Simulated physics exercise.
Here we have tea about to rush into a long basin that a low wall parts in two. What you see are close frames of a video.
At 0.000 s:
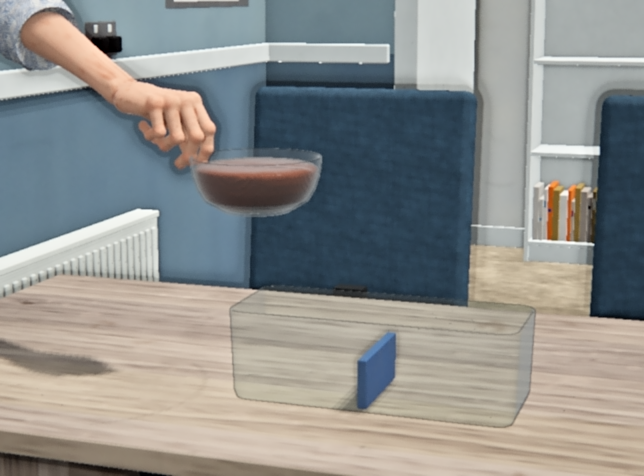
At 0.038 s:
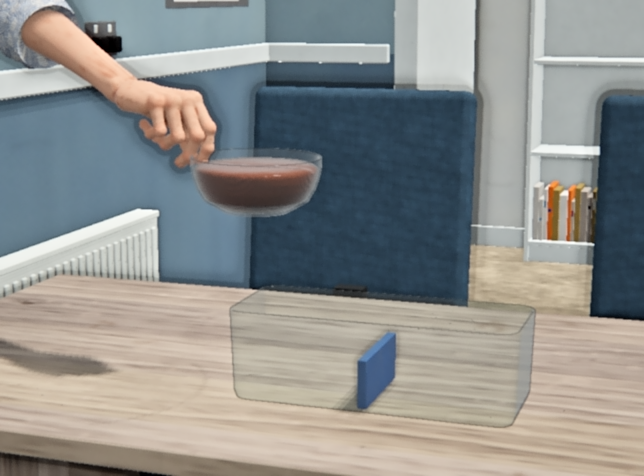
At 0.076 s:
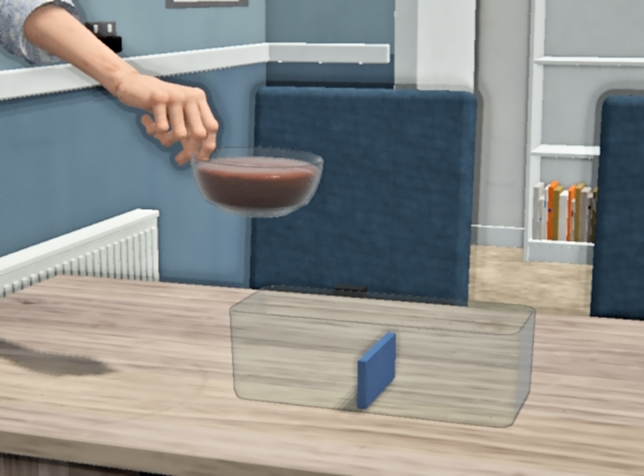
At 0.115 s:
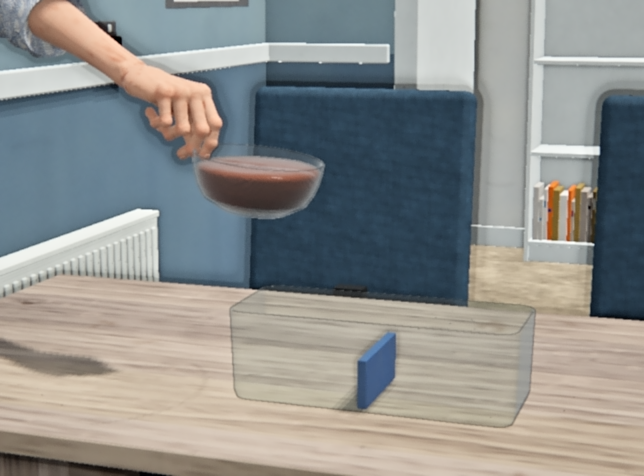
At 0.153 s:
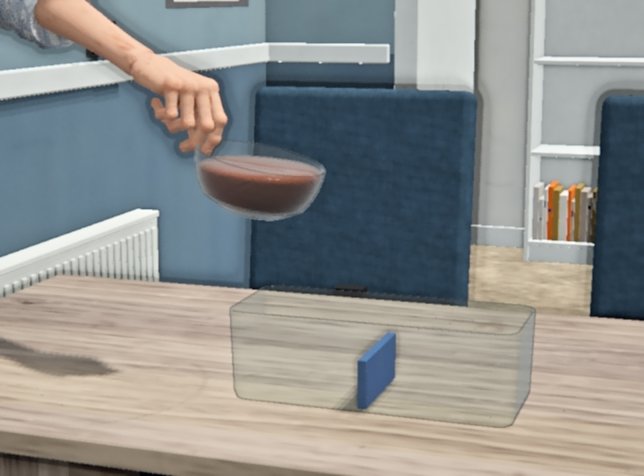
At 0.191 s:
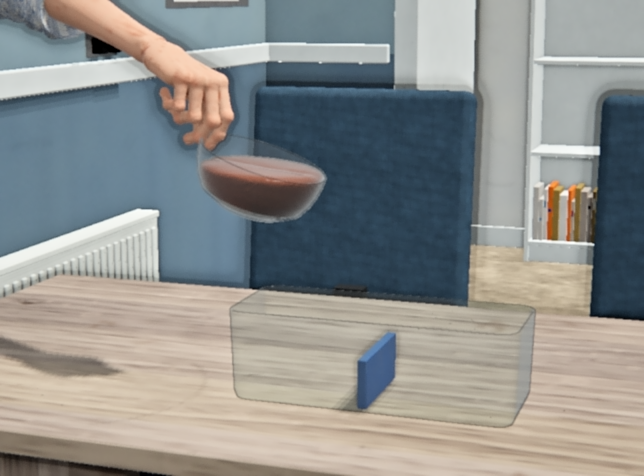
Hand gradually tilting a clear glass bowl of reddish-brown liquid rightward above a long transparent basin with a low blue divider.
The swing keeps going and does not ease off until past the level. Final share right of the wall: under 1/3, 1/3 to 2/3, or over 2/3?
Lower than a third.
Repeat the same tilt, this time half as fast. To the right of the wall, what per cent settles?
Result: Roughly 35 %.
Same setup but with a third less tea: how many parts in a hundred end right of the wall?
About 5 parts in a hundred, give or take.
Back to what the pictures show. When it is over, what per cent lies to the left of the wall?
Estimate: Some 70 per cent.
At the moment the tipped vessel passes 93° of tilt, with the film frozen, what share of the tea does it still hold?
Roughly 15 percent.
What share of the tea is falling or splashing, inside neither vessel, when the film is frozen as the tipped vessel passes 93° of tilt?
Something like 55 per cent of it.
Then, 0.50 s in, the tilt is 93° and 15 per cent is still to pour, 23 is left of the wall and 10 right of it.
Then, 0.73 s in, the tilt is 118° and 0 per cent is still to pour, 70 is left of the wall and 15 right of it.
Then, 0.96 s in, the tilt is 118° and 0 per cent is still to pour, 70 is left of the wall and 17 right of it.
Then, 1.22 s in, the tilt is 118° and 0 per cent is still to pour, 70 is left of the wall and 18 right of it.
Finally, 70 per cent lies left of the wall, 18 right of it and 12 outside.
